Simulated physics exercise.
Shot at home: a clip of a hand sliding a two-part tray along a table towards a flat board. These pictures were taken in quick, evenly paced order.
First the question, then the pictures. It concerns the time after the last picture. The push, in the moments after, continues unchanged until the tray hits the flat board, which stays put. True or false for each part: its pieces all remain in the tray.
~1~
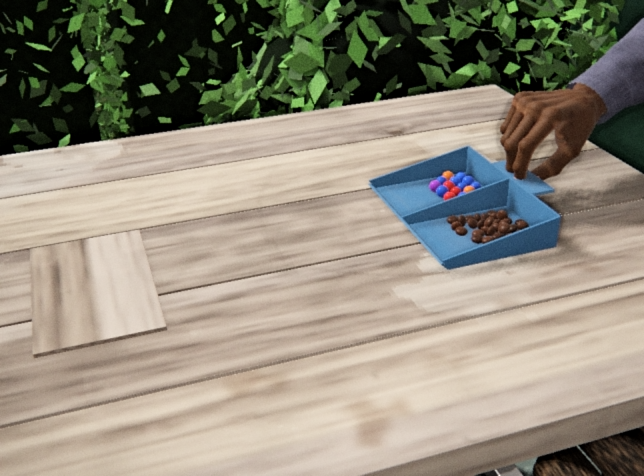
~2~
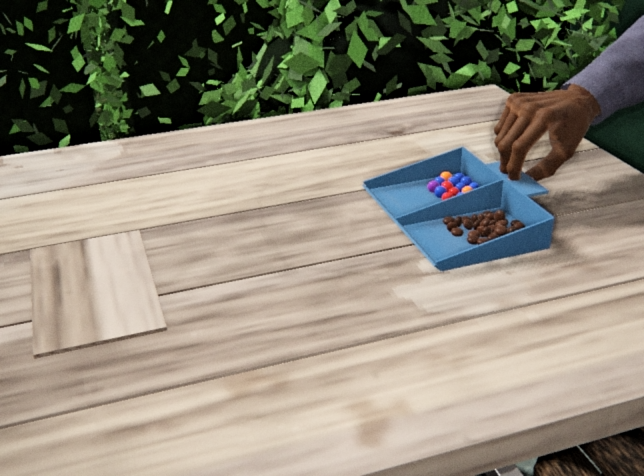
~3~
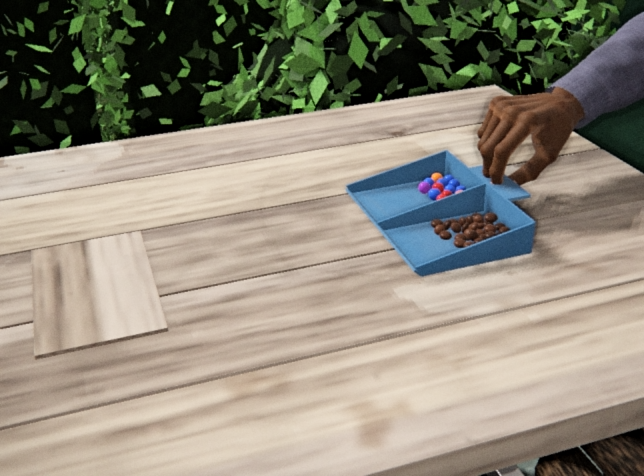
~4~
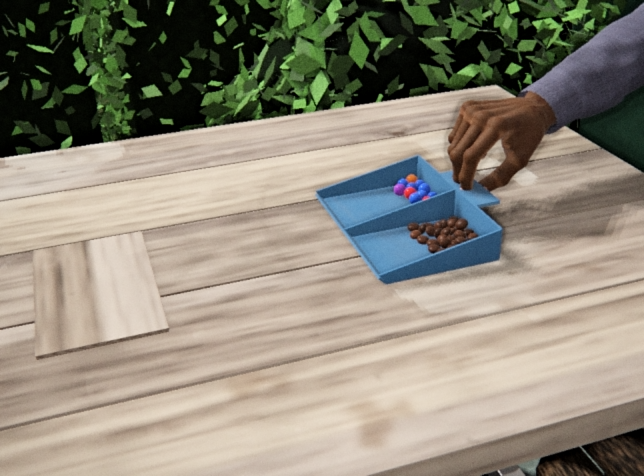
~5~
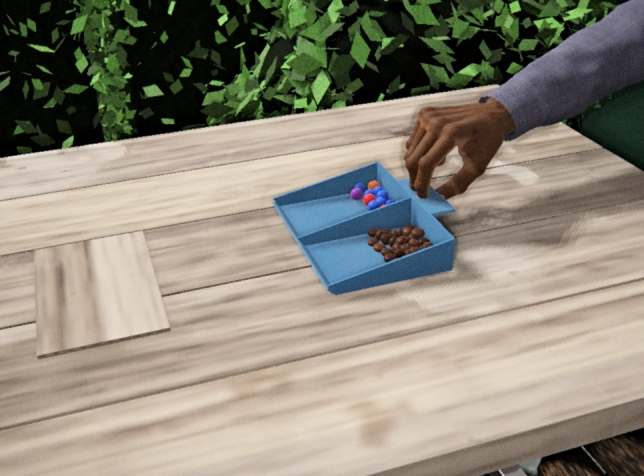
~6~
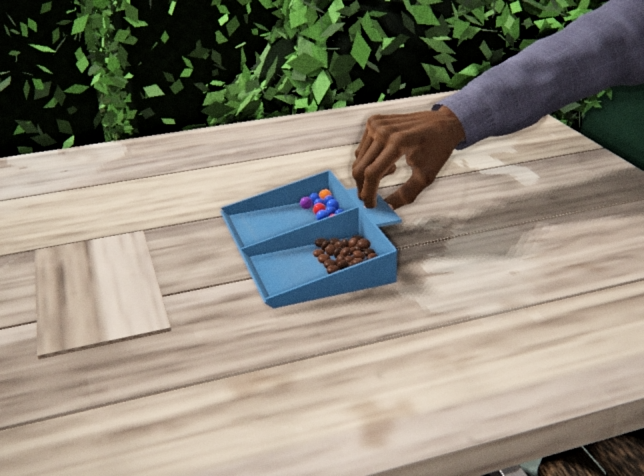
Front batch - false; back batch - false.
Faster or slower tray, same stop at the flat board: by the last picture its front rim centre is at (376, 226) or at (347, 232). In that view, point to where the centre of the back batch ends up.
About (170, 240), then about (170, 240).
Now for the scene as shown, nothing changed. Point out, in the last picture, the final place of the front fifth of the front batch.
Roughly at (107, 301).
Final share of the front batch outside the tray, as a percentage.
Near 30 %.
Then, 0.05 s past the last view, tray still sliding, front rim near (189, 262); front batch all inside; back batch all inside.
Then, 0.19 s past the last view, tray stopped at the flat board; front batch about a quarter out of the tray; back batch about a quarter out of the tray.
Then, 0.40 s past the last view, tray stopped at the flat board; front batch about a quarter out of the tray; back batch about two thirds out of the tray.
Finally, tray stopped at the flat board; front batch about a quarter out of the tray; back batch about two thirds out of the tray.
